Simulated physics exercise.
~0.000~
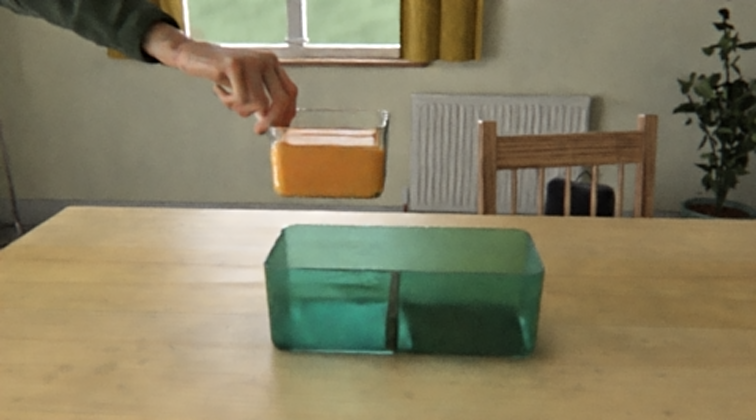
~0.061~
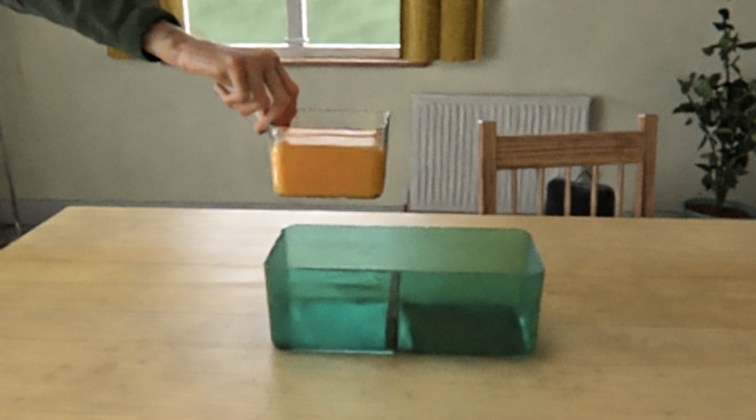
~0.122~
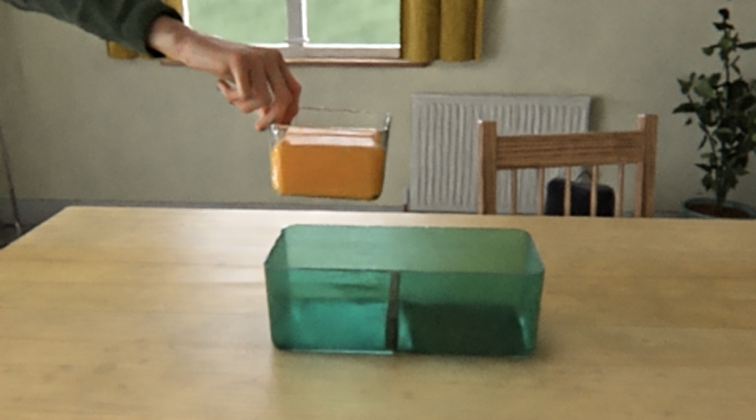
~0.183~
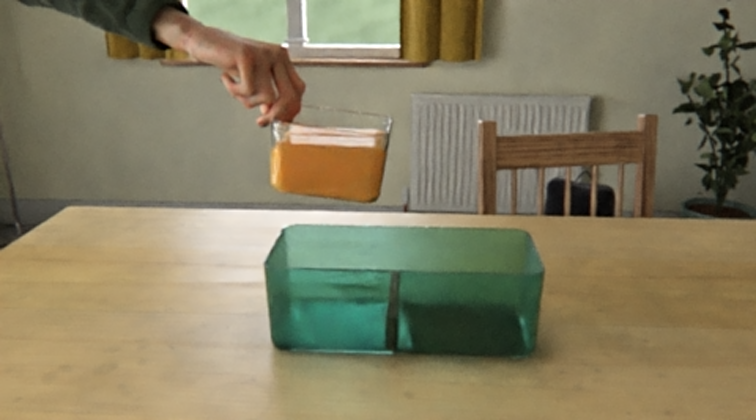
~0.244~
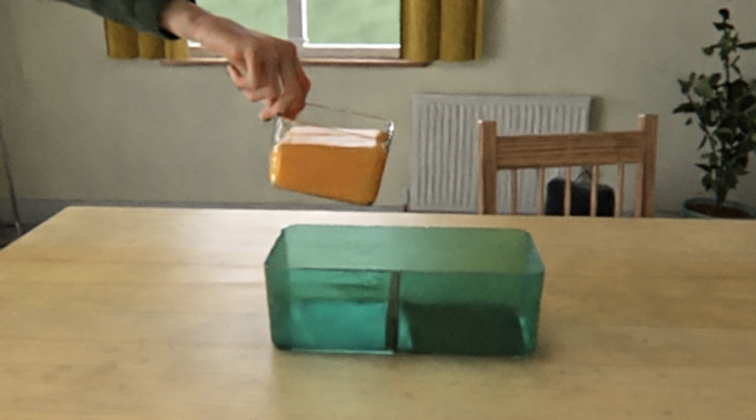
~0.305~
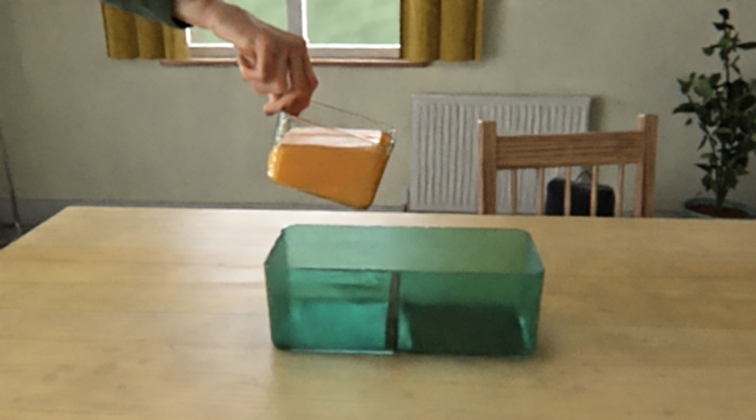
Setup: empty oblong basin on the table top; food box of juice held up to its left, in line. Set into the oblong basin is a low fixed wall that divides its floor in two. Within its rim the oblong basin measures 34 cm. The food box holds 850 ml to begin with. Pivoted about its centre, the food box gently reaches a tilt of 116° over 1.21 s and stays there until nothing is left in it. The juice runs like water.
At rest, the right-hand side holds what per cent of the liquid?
It holds some 83 in every hundred.
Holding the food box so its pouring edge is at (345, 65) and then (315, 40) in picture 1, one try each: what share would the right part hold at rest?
70 and 50 %.
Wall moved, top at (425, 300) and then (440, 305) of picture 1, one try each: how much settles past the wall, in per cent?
65 % and 45 %.
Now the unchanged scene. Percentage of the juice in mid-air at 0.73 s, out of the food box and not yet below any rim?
Roughly 32 percent.
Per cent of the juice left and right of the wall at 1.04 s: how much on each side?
10 on the left and 78 on the right, roughly.
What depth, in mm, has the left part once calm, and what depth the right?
Left 6 mm, right 28 mm.
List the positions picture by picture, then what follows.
In the first frame, tilt 0°; pouring edge (386, 121); surface from (280, 136) to (385, 138); the oblong basin's rim runs from (274, 246) to (536, 252); the wall's top is at (393, 293).
In the second frame, tilt 1°; pouring edge (387, 122); surface from (281, 136) to (385, 138).
In the third frame, tilt 3°; pouring edge (388, 124); surface from (281, 136) to (386, 138).
In the fourth frame, tilt 6°; pouring edge (390, 128); surface from (282, 136) to (387, 139).
In the fifth frame, tilt 11°; pouring edge (392, 133); surface from (282, 136) to (388, 140).
In the sixth frame, tilt 17°; pouring edge (393, 139); surface from (281, 137) to (390, 141).
Then, 0.73 s in, the tilt is 76° and 49 per cent is still to pour, 0 is left of the wall and 20 right of it.
Then, 1.04 s in, the tilt is 110° and 7 per cent is still to pour, 9 is left of the wall and 77 right of it.
Then, 1.36 s in, the tilt is 116° and 0 per cent is still to pour, 17 is left of the wall and 83 right of it.
Then, 1.71 s in, the tilt is 116° and 0 per cent is still to pour, 17 is left of the wall and 83 right of it.
Finally, 17 per cent lies left of the wall, 83 right of it and 1 outside.
